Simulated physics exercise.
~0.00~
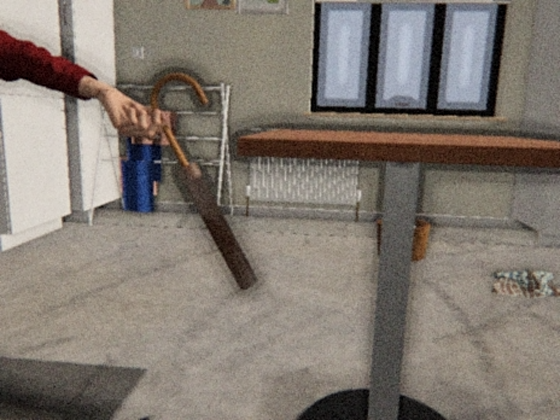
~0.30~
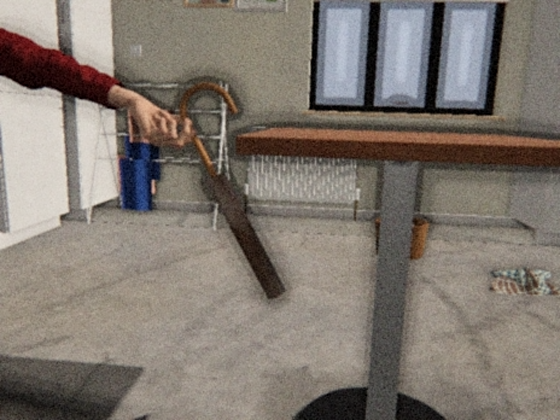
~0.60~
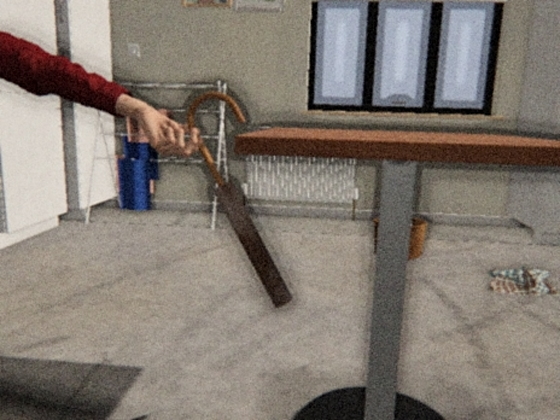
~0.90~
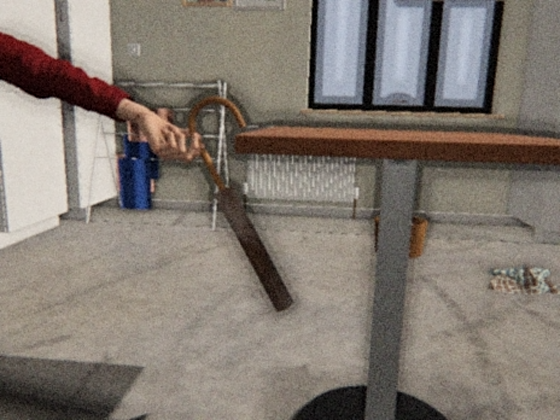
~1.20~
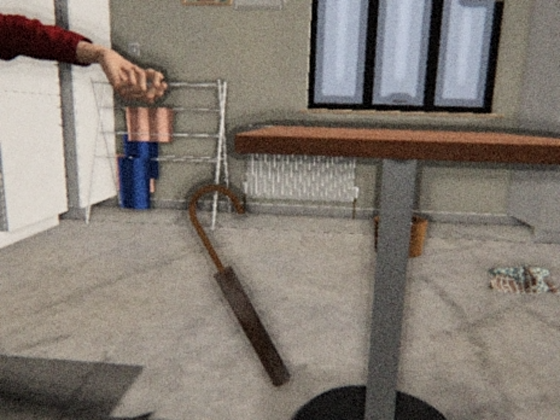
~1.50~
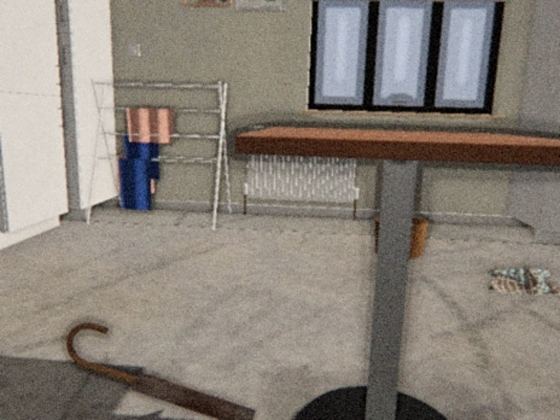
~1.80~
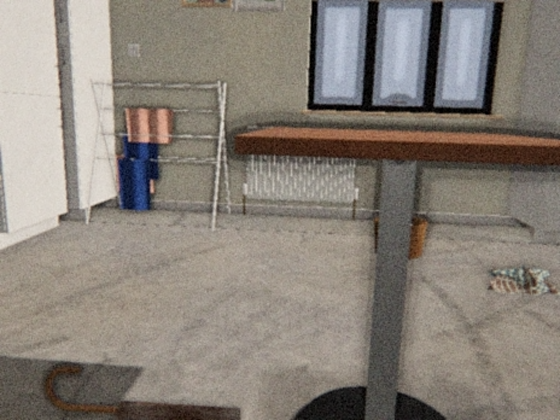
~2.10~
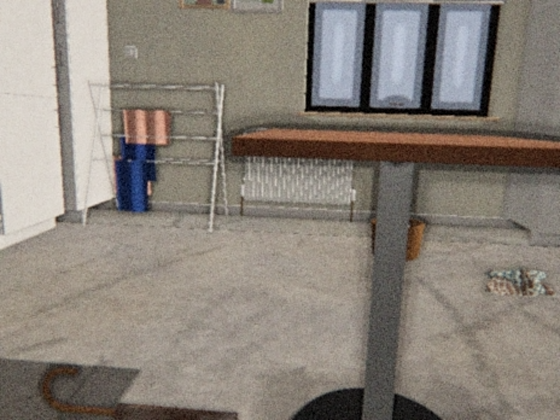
An arm in a red sleeve reaches in from the left of a grey-floored room, holding a brown umbrella with a hooked handle, seen from low down by a slightly swaying camera. A reddish-brown table on a grey post stands at right, with a drying rack of pink and blue cloths, a white radiator and a dark-framed window behind. The hand carries the umbrella right, bringing its hook up to the table's left edge. It lets go and draws back, and the umbrella drops without staying hooked. It tips over leftward and ends lying on the floor at lower left.
